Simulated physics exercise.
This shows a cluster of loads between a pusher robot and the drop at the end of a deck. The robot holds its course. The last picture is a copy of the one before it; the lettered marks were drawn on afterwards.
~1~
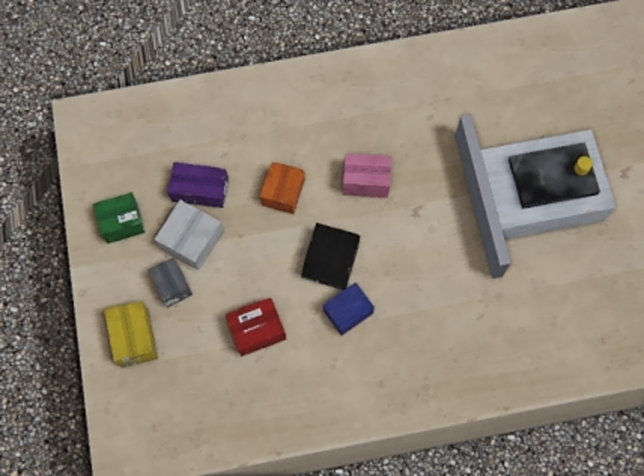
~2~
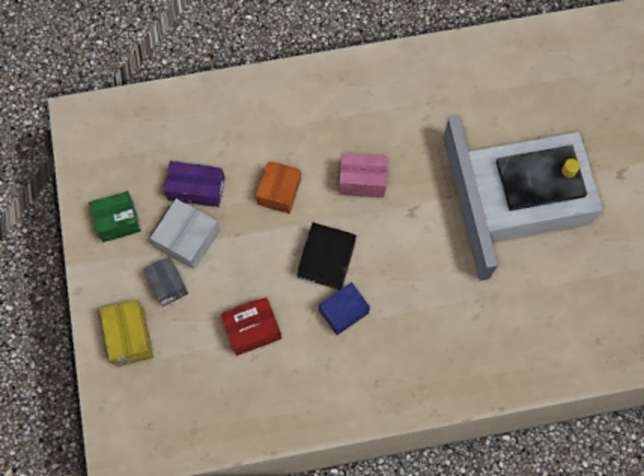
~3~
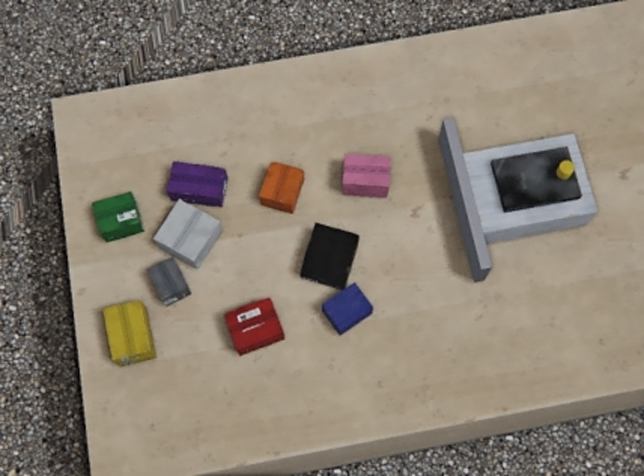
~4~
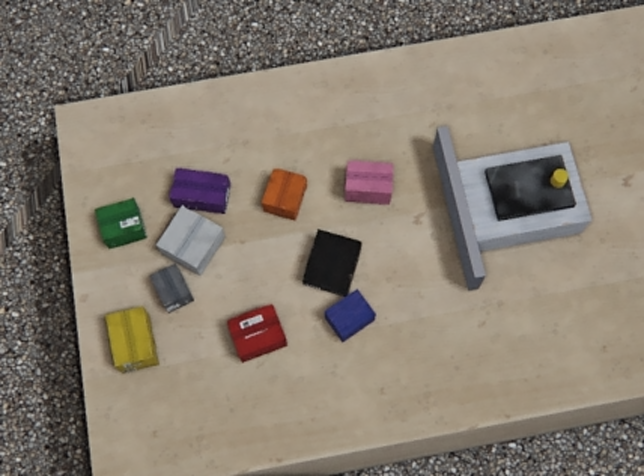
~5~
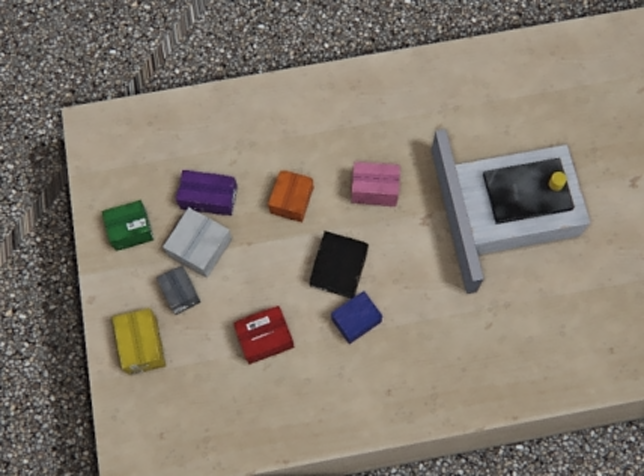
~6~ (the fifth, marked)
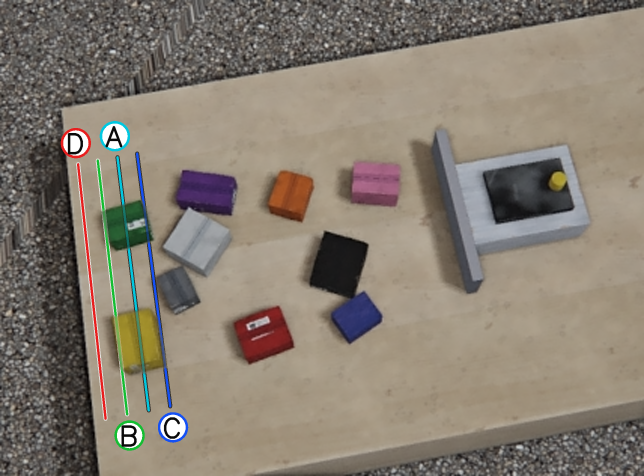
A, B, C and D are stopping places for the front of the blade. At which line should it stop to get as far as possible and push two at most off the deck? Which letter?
Line C.
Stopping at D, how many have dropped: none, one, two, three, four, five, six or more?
Six or more.
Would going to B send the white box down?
Yes.
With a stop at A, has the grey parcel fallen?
By then, yes.
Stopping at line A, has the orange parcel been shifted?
Yes.
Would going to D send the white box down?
Yes.
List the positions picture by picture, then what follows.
Yellow parcel (132, 334); green parcel (119, 218); red parcel (256, 327), in the first picture.
Robot (536, 178); blue crate (344, 309), in the second picture.
Robot (530, 180); grey parcel (170, 282), in the third picture.
Robot (524, 188); pink parcel (369, 183), in the fourth picture.
Robot (522, 191); black box (339, 265); yellow parcel (140, 342); green parcel (128, 226), in the fifth picture.
On the marked copy, A at (132, 278); B at (112, 282); C at (153, 274); D at (91, 285).
Following C. Soon after the start, robot (412, 211); blue crate (342, 324); orange parcel (270, 199).
Later, robot (300, 231); green parcel (121, 227); purple parcel (127, 182).
In the end, robot (214, 247); white box (78, 272); green parcel (76, 226); none fallen.
As for the rest, A drops three; B drops three; D drops seven.
